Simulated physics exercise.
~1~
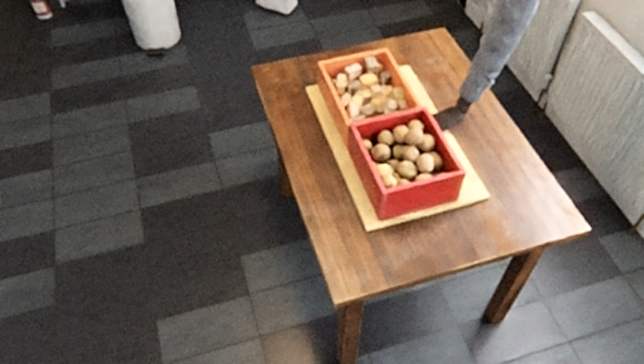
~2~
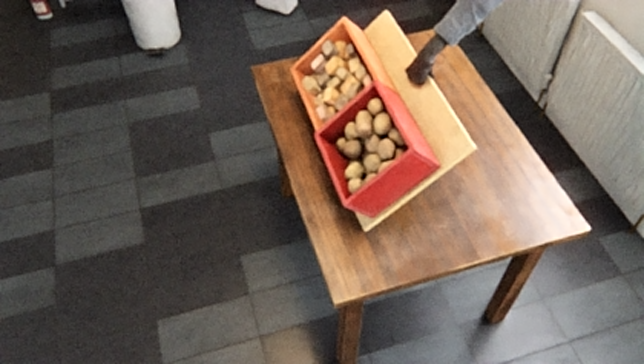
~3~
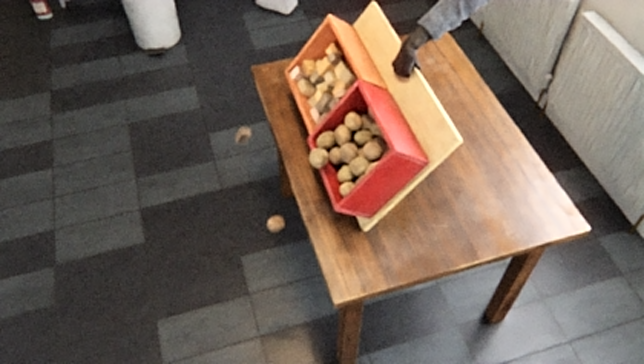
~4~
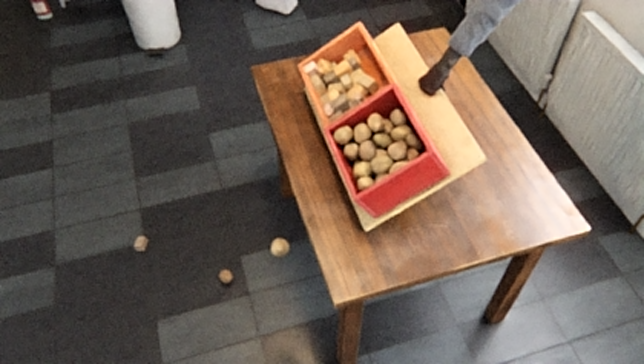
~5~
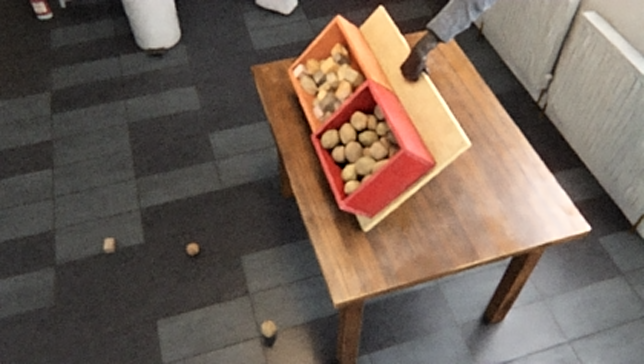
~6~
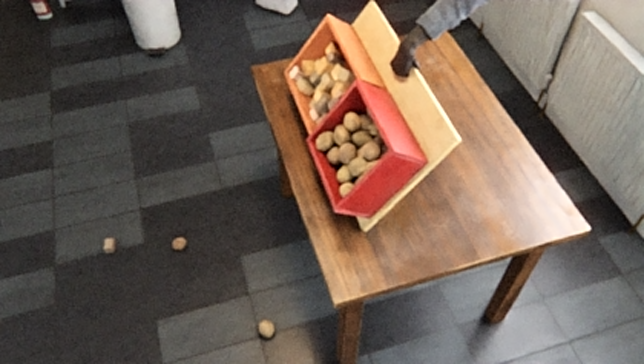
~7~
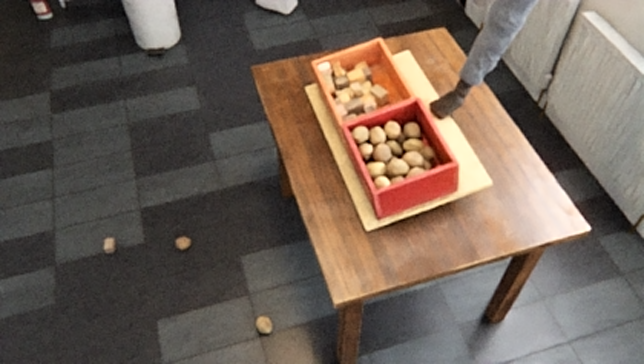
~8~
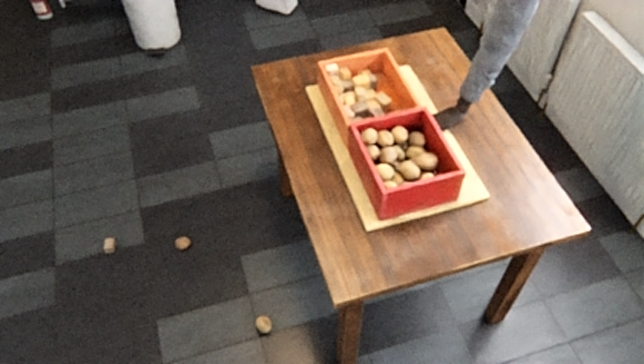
On a wooden table, a gloved hand tipped a board holding a red basket of potatoes and an orange basket of wooden chunks leftward, partly lowered it, raised it again, then laid it flat, leaving three spilled pieces on the floor.
